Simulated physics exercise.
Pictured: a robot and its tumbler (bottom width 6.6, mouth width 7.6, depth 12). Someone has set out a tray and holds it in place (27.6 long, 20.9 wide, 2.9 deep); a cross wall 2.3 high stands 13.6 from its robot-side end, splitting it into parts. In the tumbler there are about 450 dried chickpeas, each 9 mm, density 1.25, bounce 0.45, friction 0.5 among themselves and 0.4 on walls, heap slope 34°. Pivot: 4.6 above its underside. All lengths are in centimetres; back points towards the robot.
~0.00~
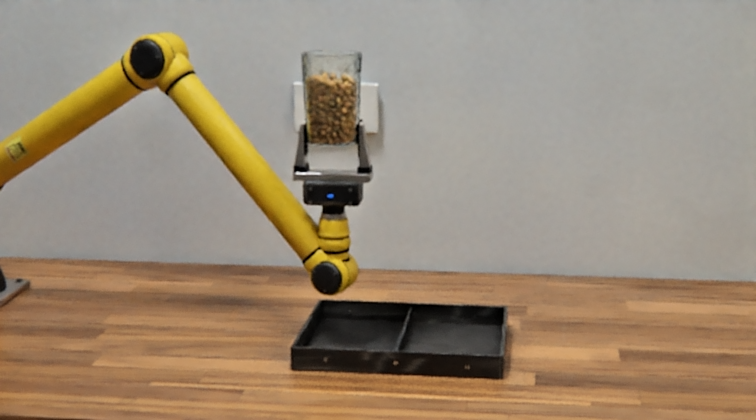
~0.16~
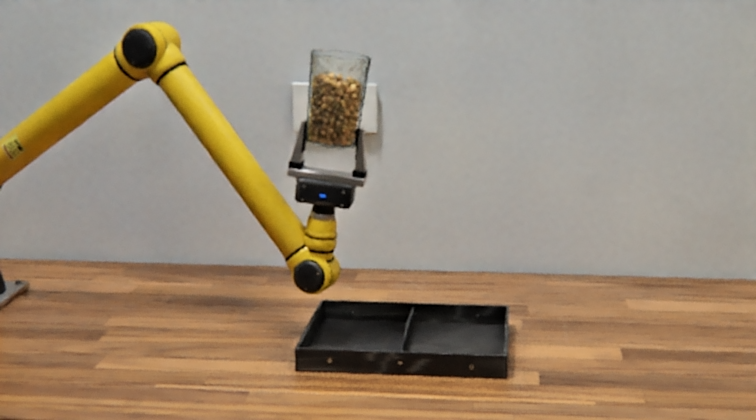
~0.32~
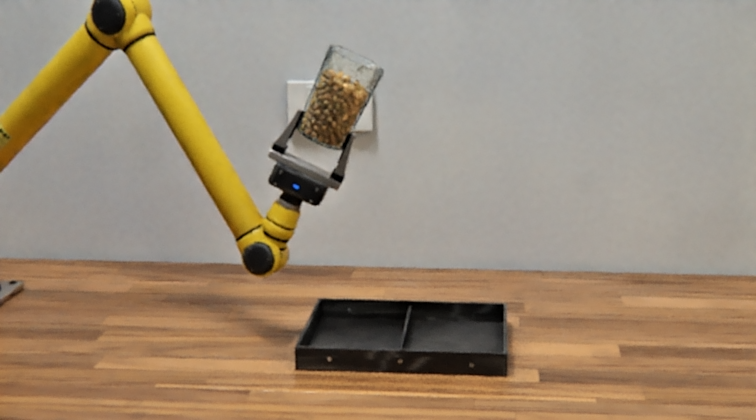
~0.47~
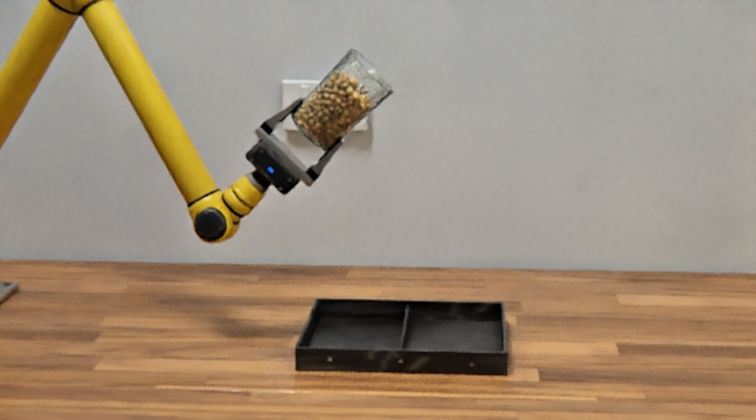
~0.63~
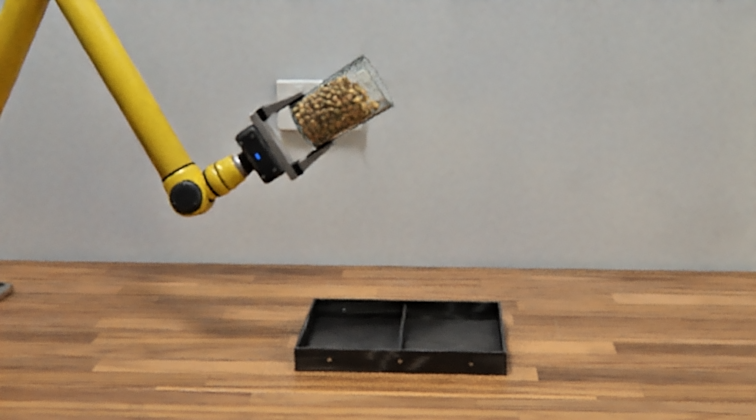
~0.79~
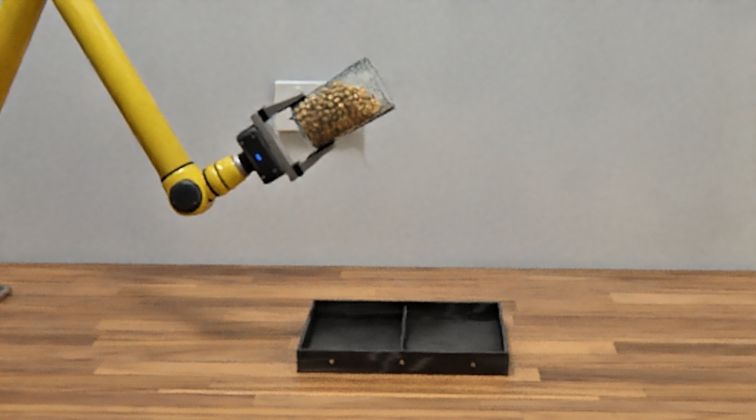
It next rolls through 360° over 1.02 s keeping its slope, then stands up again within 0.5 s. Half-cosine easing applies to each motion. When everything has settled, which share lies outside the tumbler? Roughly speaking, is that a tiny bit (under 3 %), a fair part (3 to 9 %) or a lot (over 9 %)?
I'd say a tiny bit, under 3 %.
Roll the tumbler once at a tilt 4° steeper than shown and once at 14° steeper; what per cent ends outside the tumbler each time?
You'd get close to 0 per cent, then close to 5 per cent.
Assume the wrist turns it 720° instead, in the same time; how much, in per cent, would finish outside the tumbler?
It would come to around 0 per cent.
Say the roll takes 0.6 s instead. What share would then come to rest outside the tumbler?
Around 0 %.
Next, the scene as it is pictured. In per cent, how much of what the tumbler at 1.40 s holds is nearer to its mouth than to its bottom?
35 %.
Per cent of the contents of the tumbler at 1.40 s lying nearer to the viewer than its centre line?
I'd say about 45 per cent sits in the front half.
After 1.40 s, tipped 59°, highest piece 38 above the table; 453 in the tumbler.
After 2.01 s, tipped 39°, highest piece 38 above the table; 453 in the tumbler.
After 2.51 s, upright, highest piece 40 above the table; 453 in the tumbler.
After 3.21 s, upright, highest piece 40 above the table; 453 in the tumbler.
In the end, 453 in the tumbler. That is 0 % outside the tumbler.
